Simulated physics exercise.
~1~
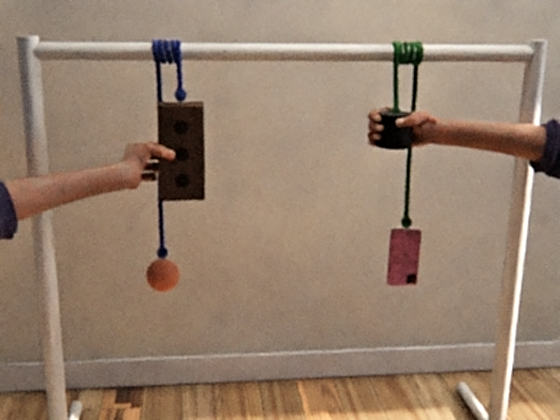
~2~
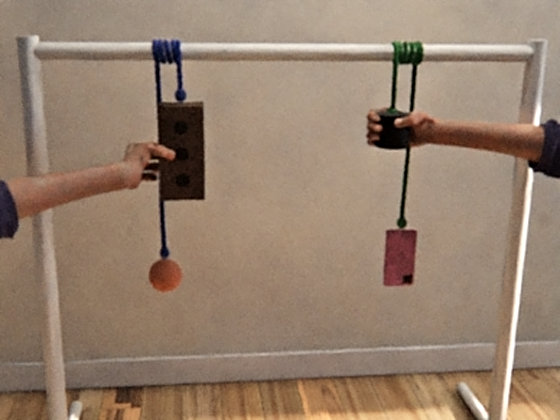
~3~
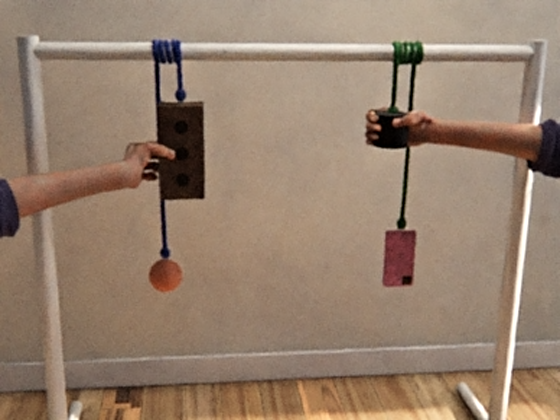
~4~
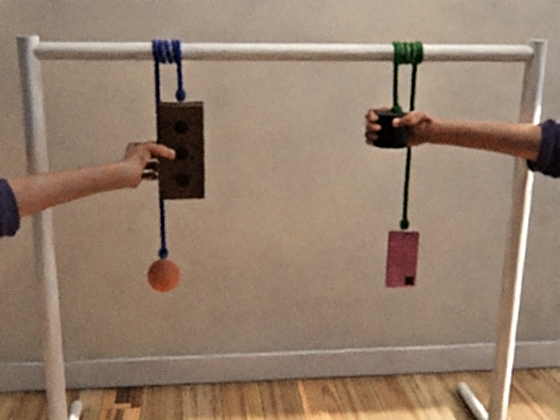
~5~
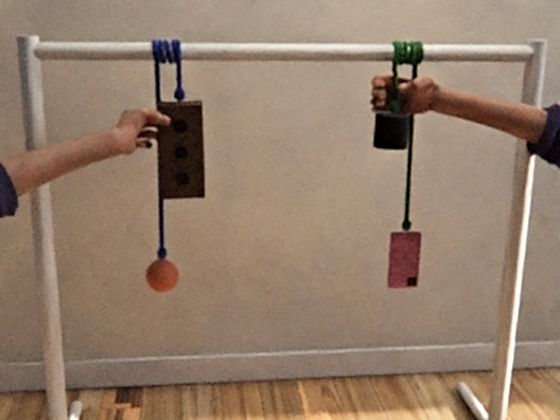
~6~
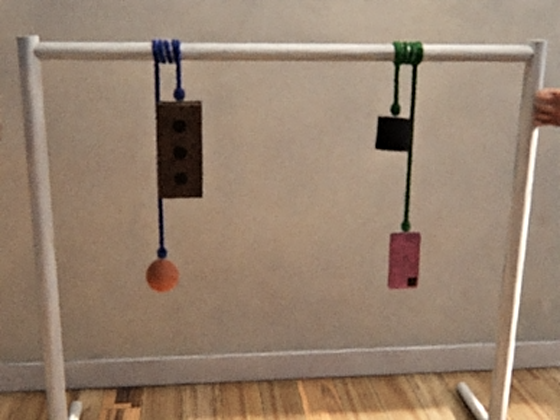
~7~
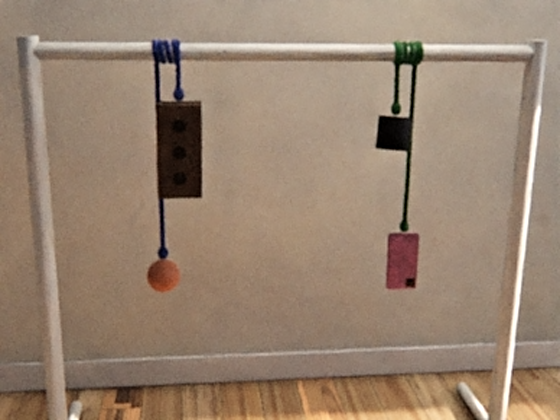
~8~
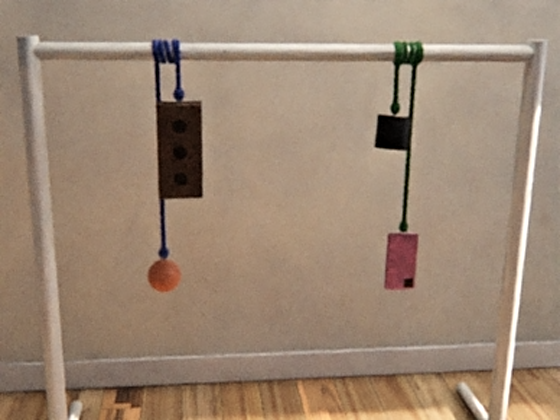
On a white rail above a wooden floor, two hands release a brick and a dark block, leaving all four roped objects hanging.
